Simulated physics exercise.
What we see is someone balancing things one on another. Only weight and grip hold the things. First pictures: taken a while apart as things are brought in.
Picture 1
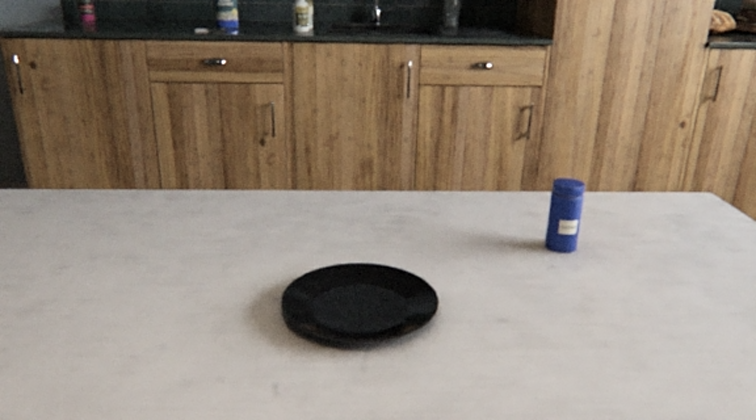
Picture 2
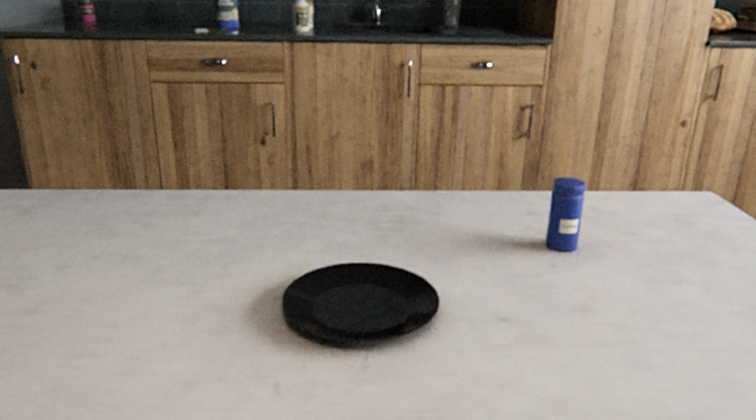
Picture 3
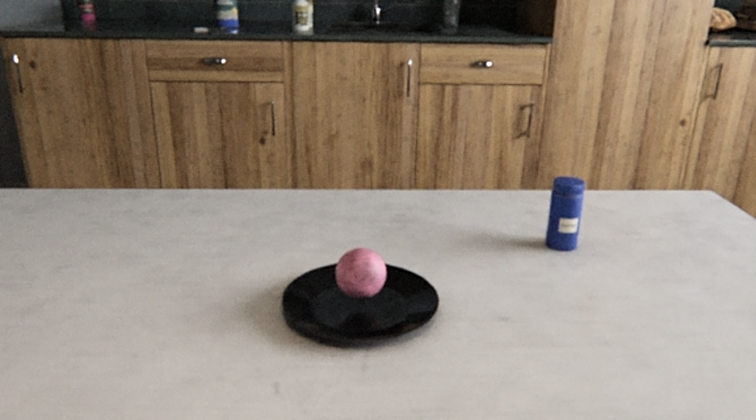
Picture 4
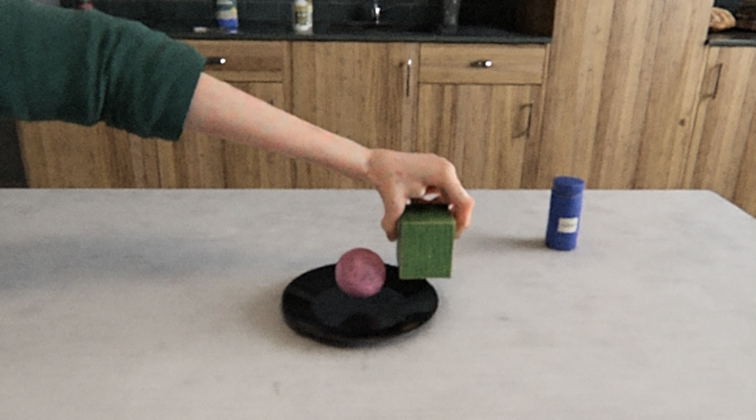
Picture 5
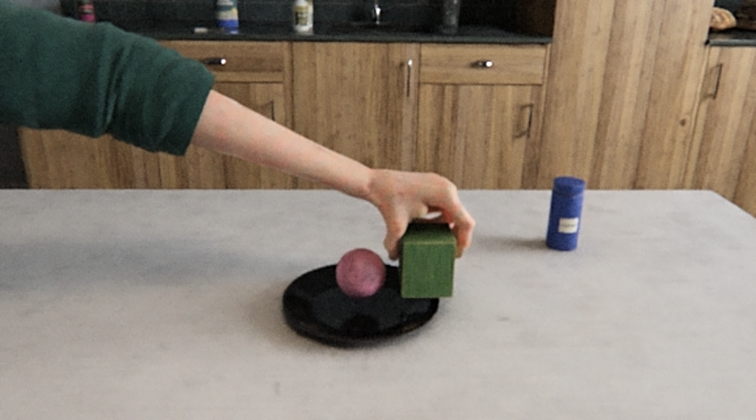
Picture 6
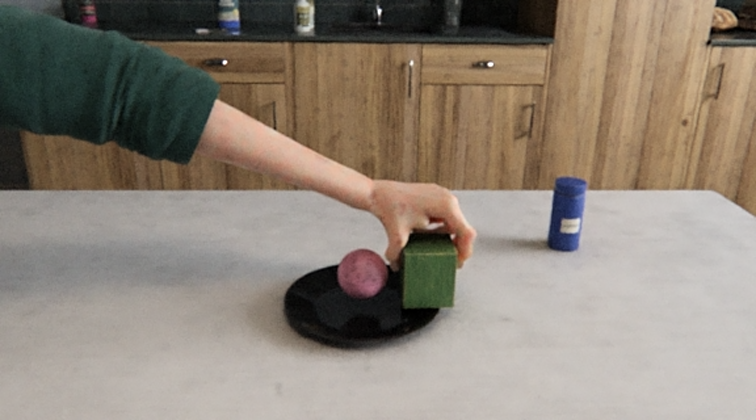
On a pale kitchen table near a blue shaker, a pink ball appeared on a black plate, and then a hand lowered a green block onto the plate's right side and kept hold of it.
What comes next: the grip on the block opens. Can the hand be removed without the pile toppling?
Yes, the pile stays balanced.
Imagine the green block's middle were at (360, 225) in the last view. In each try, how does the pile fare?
Topples.
Then, 0.20 s past the last view, nothing moves.
Then, 0.60 s past the last view, green block resting near (427, 270).
Finally, all 4 still in place. Final places as the last picture's camera would see them, green block near (427, 270). The pile keeps its balance.
